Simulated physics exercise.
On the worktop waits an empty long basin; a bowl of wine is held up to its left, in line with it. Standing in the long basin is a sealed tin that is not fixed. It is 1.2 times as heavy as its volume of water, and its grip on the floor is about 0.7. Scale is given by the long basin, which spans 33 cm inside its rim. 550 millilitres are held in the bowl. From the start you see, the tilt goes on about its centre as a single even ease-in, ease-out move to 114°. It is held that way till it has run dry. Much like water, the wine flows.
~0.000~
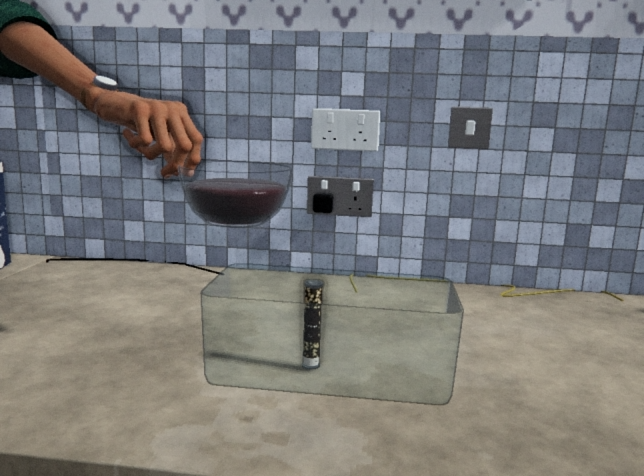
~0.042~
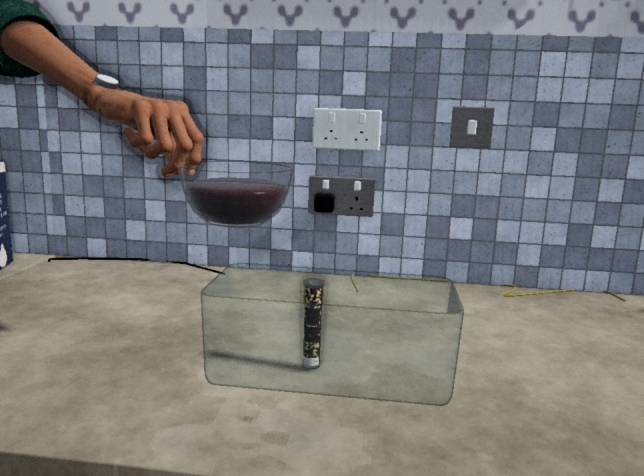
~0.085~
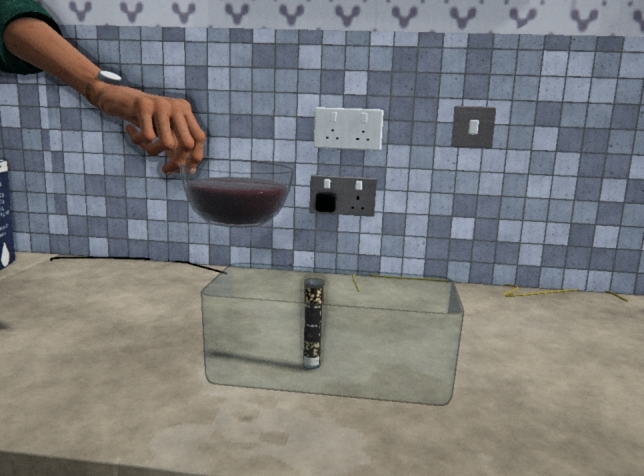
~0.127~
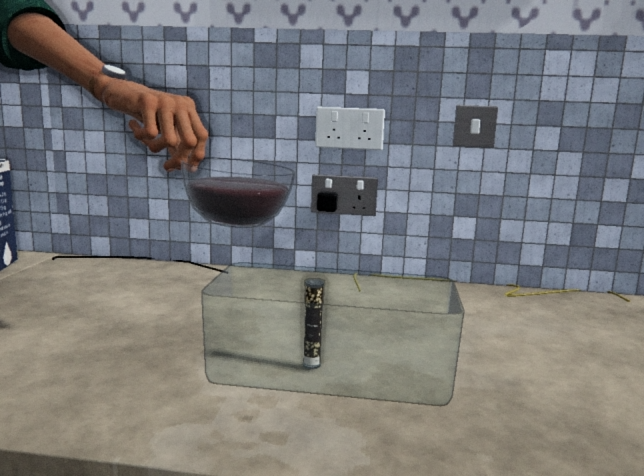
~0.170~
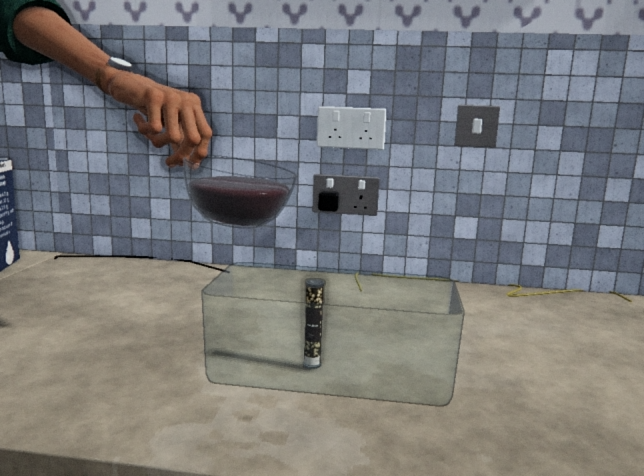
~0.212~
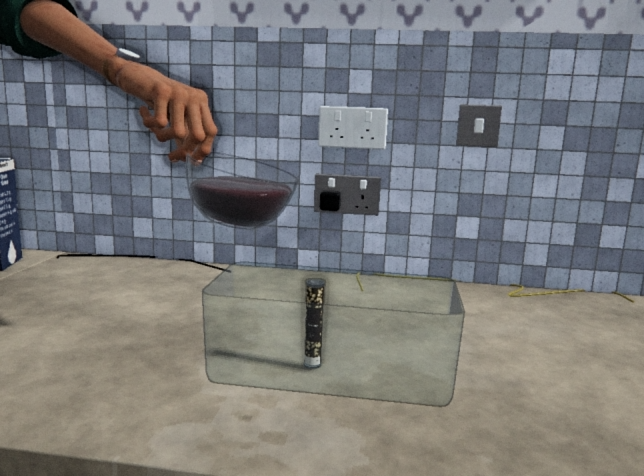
A glass bowl of dark red wine, held up by a hand at the left, starts out level above a worktop, then tilts gradually to the right. The wine shifts gently inside it, while the clear long basin and the dark patterned tin below stay still before a blue tiled wall.
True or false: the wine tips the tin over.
False.
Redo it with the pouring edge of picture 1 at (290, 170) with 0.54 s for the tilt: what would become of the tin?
Then it falls.
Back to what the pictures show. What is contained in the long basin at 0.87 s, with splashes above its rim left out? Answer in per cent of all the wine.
Close to 94 in a hundred.
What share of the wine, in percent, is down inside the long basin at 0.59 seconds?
Roughly 18 percent of it.
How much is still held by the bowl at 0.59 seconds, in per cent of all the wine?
I'd put it near 46 percent.
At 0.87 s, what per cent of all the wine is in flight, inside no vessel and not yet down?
Close to 5 in every hundred parts.
After 0.59 s the tilt is 75° and 46 per cent is still to pour; the tin stands where it began.
After 0.87 s the tilt is 111° and 0 per cent is still to pour; the tin stands where it began.
After 1.16 s the tilt is 114° and 0 per cent is still to pour; the tin stands where it began.
After 1.48 s the tilt is 114° and 0 per cent is still to pour; the tin stands where it began.
In the end the tin stands where it began.
